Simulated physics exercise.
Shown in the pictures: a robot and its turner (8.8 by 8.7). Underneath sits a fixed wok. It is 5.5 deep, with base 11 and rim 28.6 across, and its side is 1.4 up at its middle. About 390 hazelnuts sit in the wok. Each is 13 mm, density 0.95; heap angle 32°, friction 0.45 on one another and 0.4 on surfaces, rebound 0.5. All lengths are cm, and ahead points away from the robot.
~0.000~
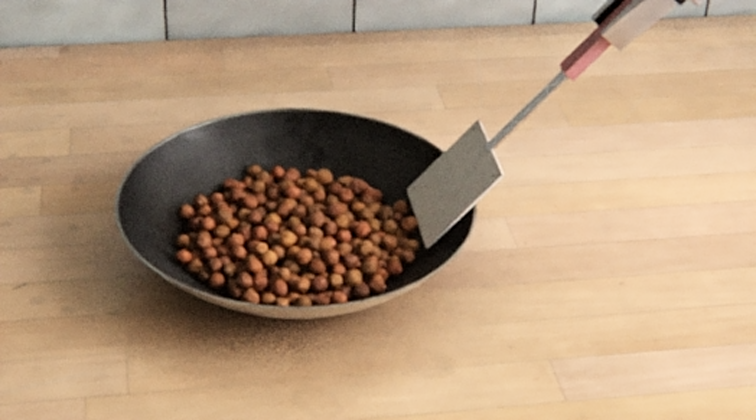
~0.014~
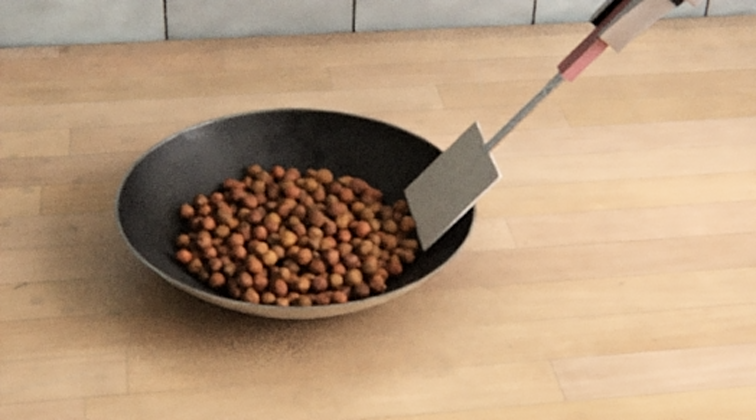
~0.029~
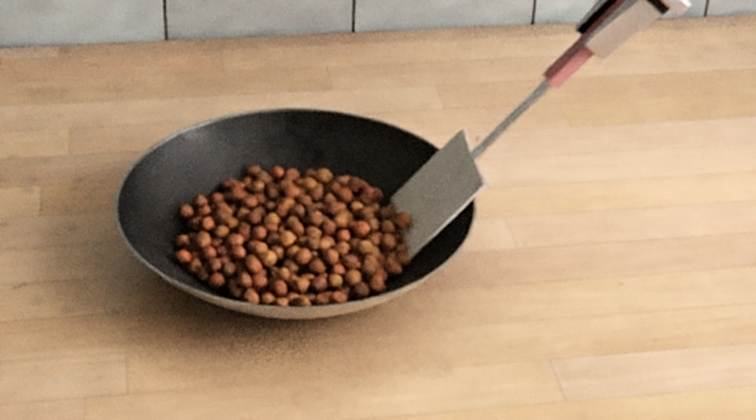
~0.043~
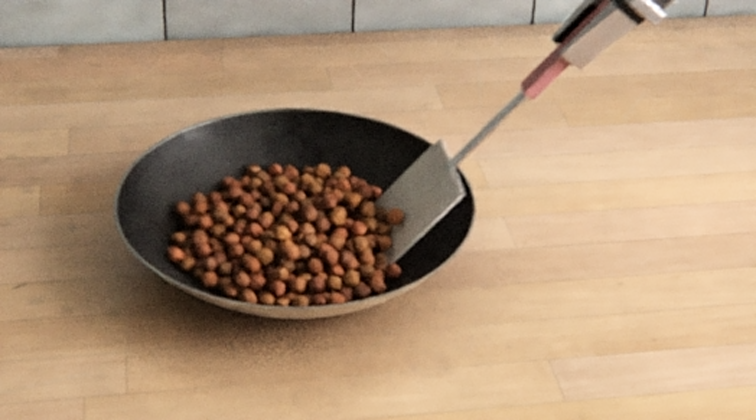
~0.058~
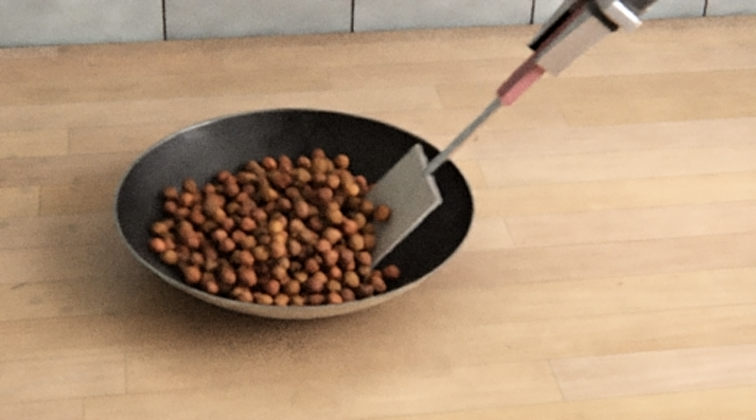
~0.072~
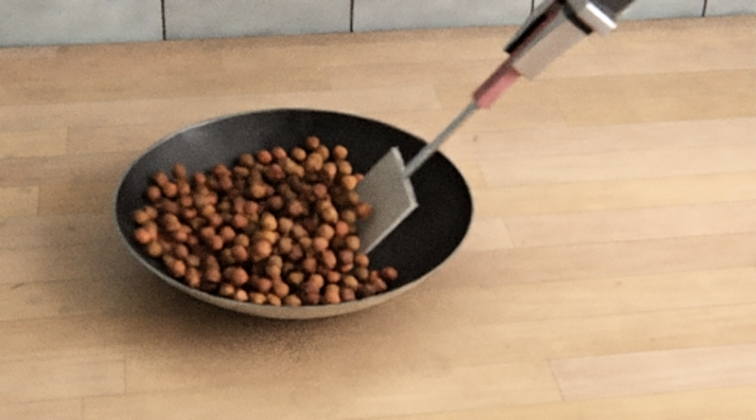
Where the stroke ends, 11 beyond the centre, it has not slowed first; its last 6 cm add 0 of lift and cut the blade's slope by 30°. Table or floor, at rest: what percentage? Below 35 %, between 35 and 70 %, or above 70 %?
Between 35 and 70 %.
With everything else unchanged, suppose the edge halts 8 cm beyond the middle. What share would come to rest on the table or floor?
Then the share is near 25 in a hundred.
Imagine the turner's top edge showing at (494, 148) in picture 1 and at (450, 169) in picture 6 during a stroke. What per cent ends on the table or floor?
Some 25 percent ends up on the table or floor.
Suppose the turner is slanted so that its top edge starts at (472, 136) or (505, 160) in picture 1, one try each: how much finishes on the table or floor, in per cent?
About 55% and 45%.
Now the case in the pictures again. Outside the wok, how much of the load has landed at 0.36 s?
Roughly 30 percent.
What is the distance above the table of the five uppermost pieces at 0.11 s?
Roughly 9 centimetres.
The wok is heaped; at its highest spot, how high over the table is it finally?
It reaches roughly 6.0 cm.
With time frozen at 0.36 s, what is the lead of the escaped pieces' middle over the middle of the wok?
I reckon roughly 22 centimetres.
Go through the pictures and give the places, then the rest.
Turner top edge at (491, 146), sloping 49°; upper third of the load around (296, 226), from x 185 to 410, top at y 175; 386 in the wok, in the first frame.
Turner top edge at (488, 148), sloping 49°; upper third of the load around (296, 226), from x 180 to 410, top at y 175, in the second frame.
Turner top edge at (475, 155), sloping 49°; upper third of the load around (297, 225), from x 180 to 405, top at y 175, in the third frame.
Turner top edge at (452, 165), sloping 49°; upper third of the load around (299, 222), from x 175 to 395, top at y 170, in the fourth frame.
Turner top edge at (428, 172), sloping 49°; upper third of the load around (280, 220), from x 155 to 390, top at y 155, in the fifth frame.
Turner top edge at (405, 175), sloping 49°; upper third of the load around (267, 218), from x 140 to 390, top at y 145; 386 in the wok, in the sixth frame.
By 0.11 s, sloping 49°, highest piece 9 above the table; 384 in the wok, 2 on the blade or in flight.
By 0.14 s, sloping 43°, highest piece 10 above the table; 372 in the wok, 14 on the blade or in flight.
By 0.36 s, sloping 19°, highest piece 16 above the table; 196 in the wok, 109 on the table or floor, 81 on the blade or in flight.
By 1.41 s, sloping 19°, highest piece 6 above the table; 196 in the wok, 190 on the table or floor.
Final count, 196 in the wok, 190 on the table or floor. That is 49 % on the table or floor.
